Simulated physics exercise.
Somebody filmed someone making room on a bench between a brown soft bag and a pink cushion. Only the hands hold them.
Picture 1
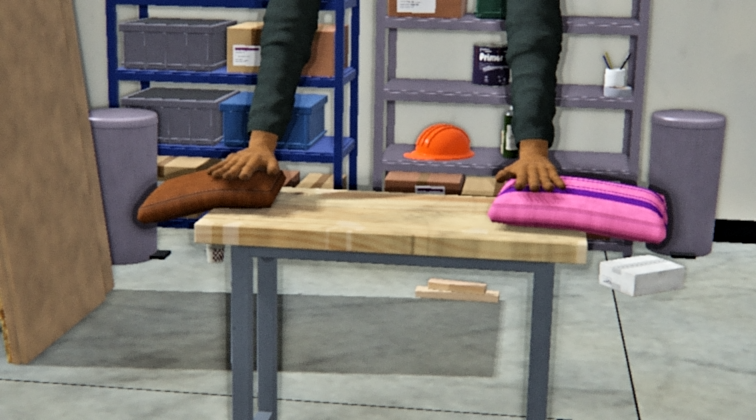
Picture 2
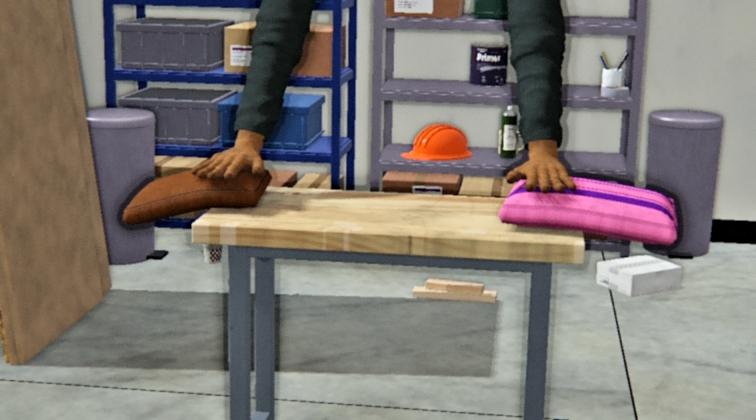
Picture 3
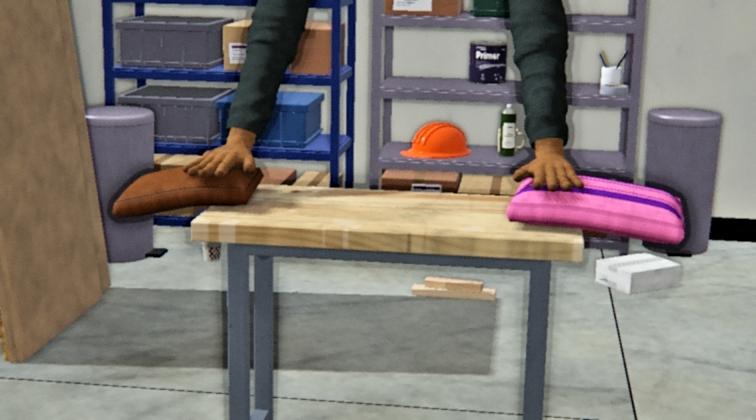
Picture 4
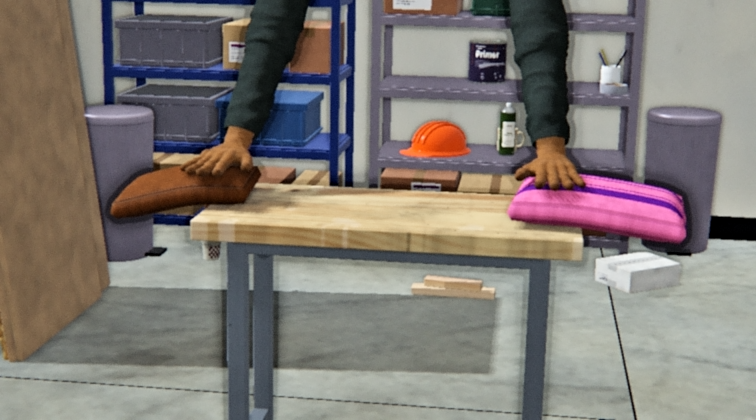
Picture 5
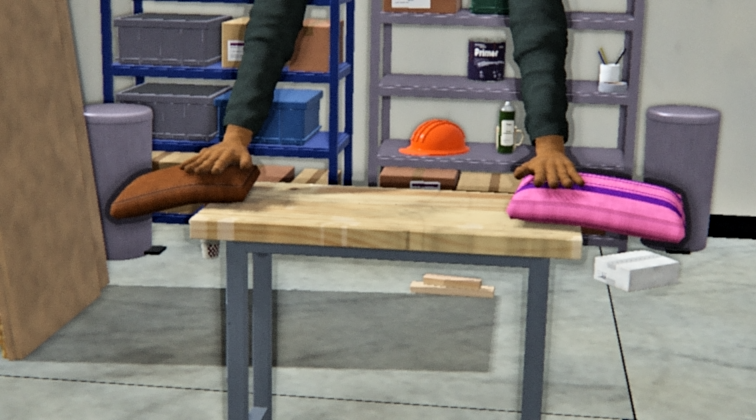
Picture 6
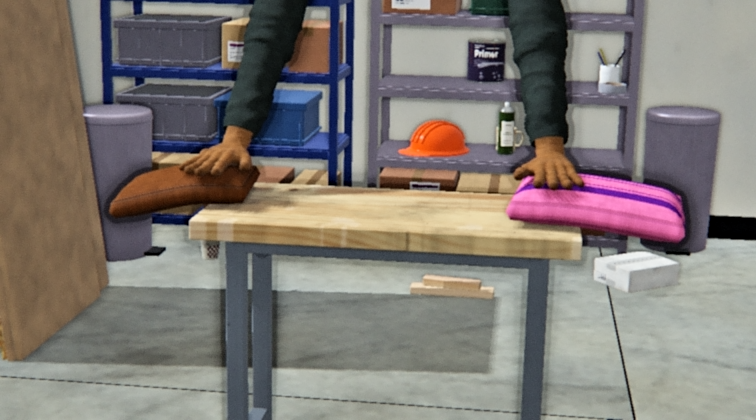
Two hands slid a brown soft bag a little to the left and a pink cushion slightly to the right, out past the ends of a wooden bench, then stayed resting on them.
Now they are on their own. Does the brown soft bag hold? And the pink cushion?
Outcome: The brown soft bag goes down, the pink cushion slumps off the end.
Then, 0.42 s on from there, soft bag falling near (175, 321); cushion falling near (615, 316).
Then, 0.70 s on from there, soft bag on the floor; cushion on the floor.
In the end, soft bag on the floor; cushion on the floor. The brown soft bag slumps off the end and the pink cushion tips over and falls.
